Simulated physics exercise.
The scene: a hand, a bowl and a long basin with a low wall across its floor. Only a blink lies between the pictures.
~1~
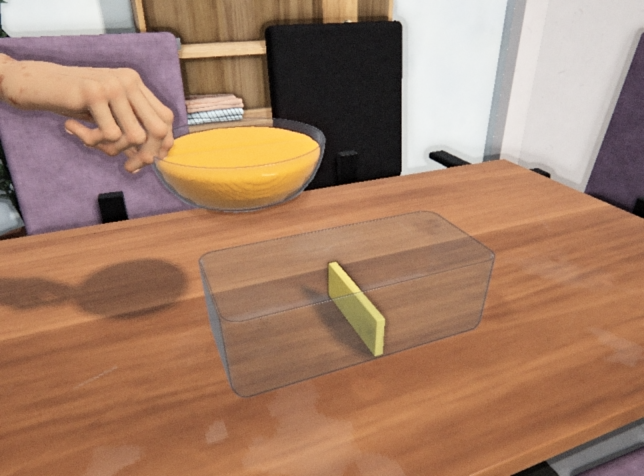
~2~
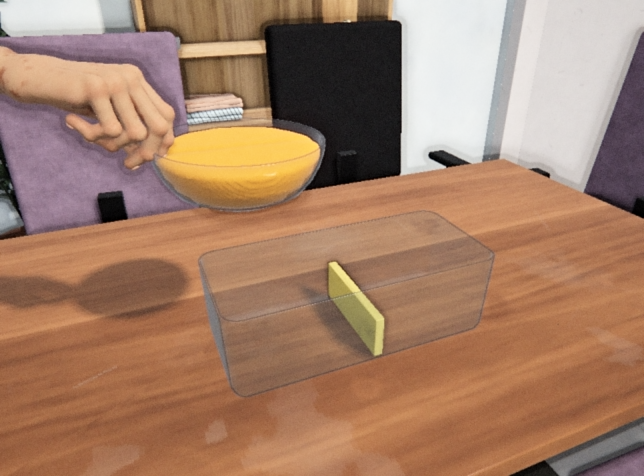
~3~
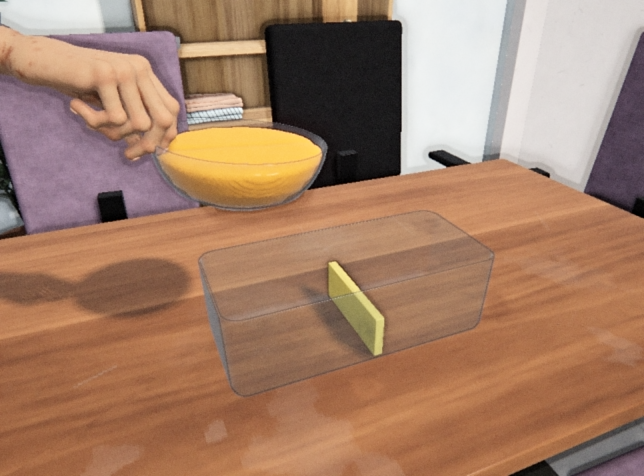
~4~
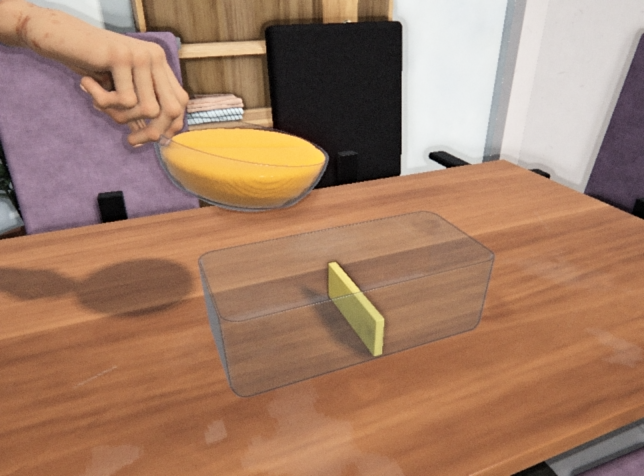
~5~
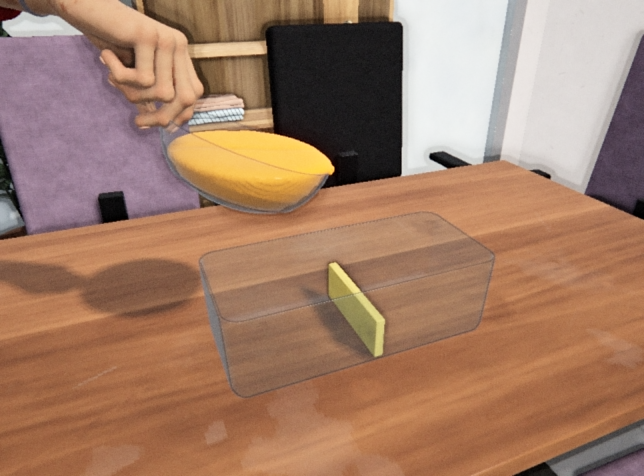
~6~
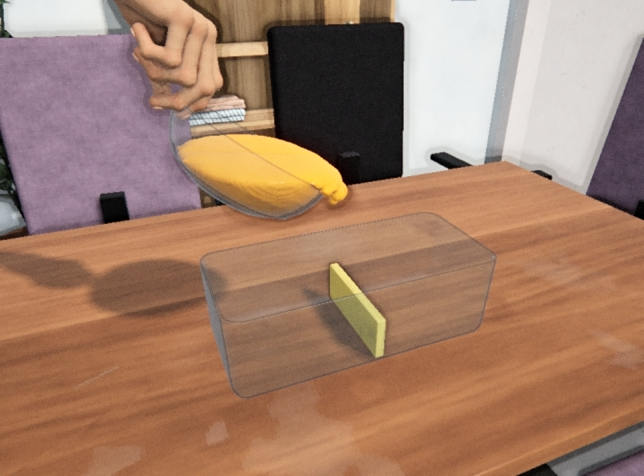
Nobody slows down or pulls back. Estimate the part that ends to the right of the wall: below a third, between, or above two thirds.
It comes to between a third and two thirds.
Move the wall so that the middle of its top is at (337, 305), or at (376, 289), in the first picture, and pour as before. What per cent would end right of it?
Near 70 % and 15 %.
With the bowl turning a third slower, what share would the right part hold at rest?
It comes to 60 per cent or so.
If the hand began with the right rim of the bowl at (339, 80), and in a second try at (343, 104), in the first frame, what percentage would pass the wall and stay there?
First some 70, then 70 per cent.
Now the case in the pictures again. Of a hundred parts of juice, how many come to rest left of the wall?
About 50 per cent.
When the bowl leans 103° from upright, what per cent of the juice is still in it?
About 0 per cent.
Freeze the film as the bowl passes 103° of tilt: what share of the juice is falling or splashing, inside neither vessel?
Roughly 10 in a hundred.
A moment on, the bowl is tipped right over and 2 per cent is still to pour, 37 is left of the wall and 49 right of it.
Next, the bowl is tipped right over and 0 per cent is still to pour, 48 is left of the wall and 42 right of it.
Then the bowl is tipped right over and 0 per cent is still to pour, 50 is left of the wall and 45 right of it.
Later the bowl is tipped right over and 0 per cent is still to pour, 51 is left of the wall and 45 right of it.
At rest 51 per cent lies left of the wall, 45 right of it and 4 outside.
